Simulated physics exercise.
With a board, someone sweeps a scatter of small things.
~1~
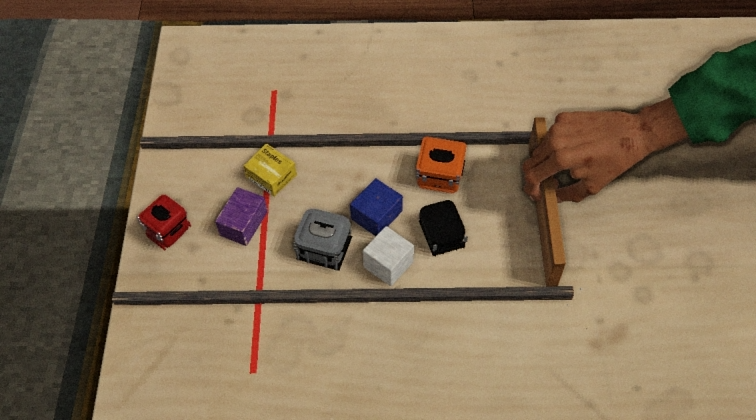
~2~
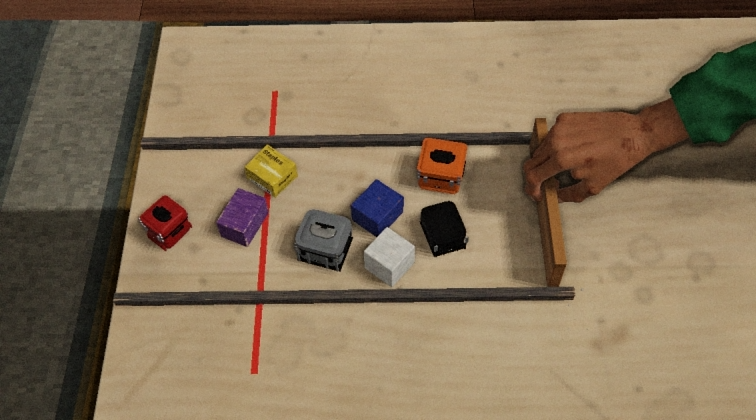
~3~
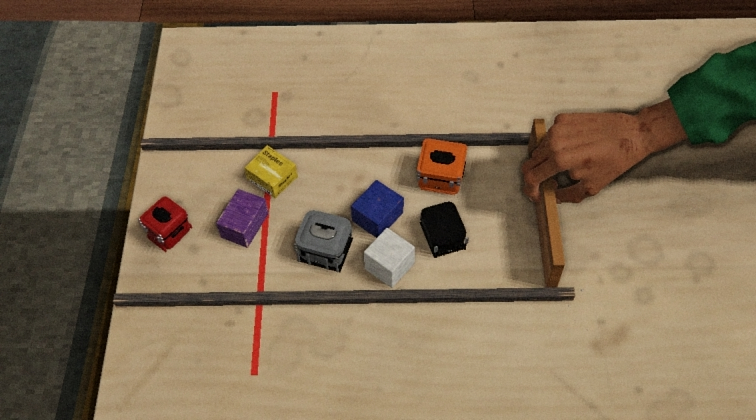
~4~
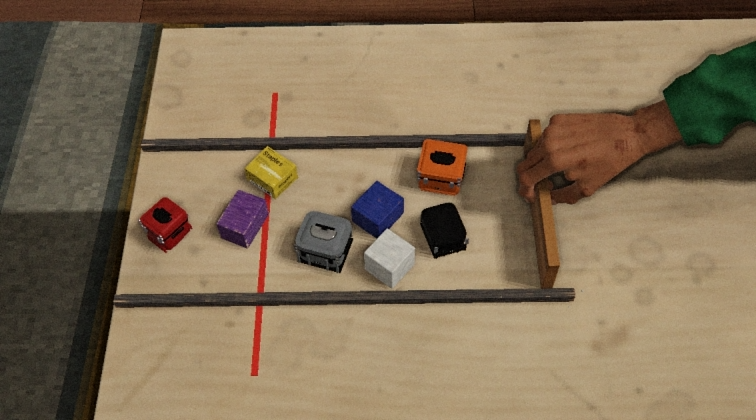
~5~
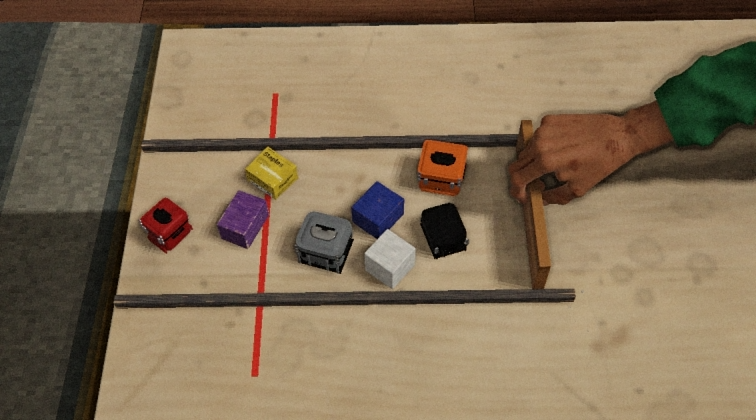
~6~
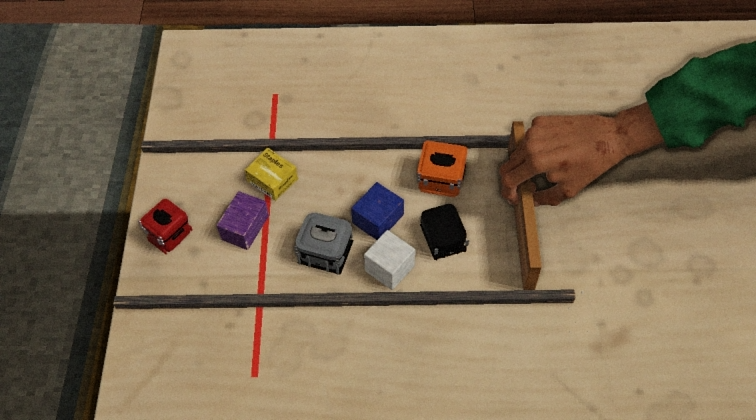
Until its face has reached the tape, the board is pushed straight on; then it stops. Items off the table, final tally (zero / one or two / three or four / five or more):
Final tally: Zero.
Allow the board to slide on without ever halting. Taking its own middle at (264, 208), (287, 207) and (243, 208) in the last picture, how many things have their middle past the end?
0; 0; 1.
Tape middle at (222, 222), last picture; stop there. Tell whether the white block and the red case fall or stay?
Taking each in turn, the white block is not lost and the red case ends up off.
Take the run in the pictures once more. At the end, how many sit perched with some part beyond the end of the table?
Tally: 1.
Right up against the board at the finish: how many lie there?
It's touching 3 at the end.
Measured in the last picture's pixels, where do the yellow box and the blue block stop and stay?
Final centres, first then second: (203, 167), (213, 210).
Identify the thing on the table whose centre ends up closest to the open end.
Closest in the end is the red case.
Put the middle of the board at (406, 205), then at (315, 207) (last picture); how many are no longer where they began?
At the first place 4, at the second 7.
A little later, none off yet; red case at rest near (167, 226); purple block at rest near (243, 221); yellow box at rest near (272, 174).
When it is over, the number that fall off is zero.
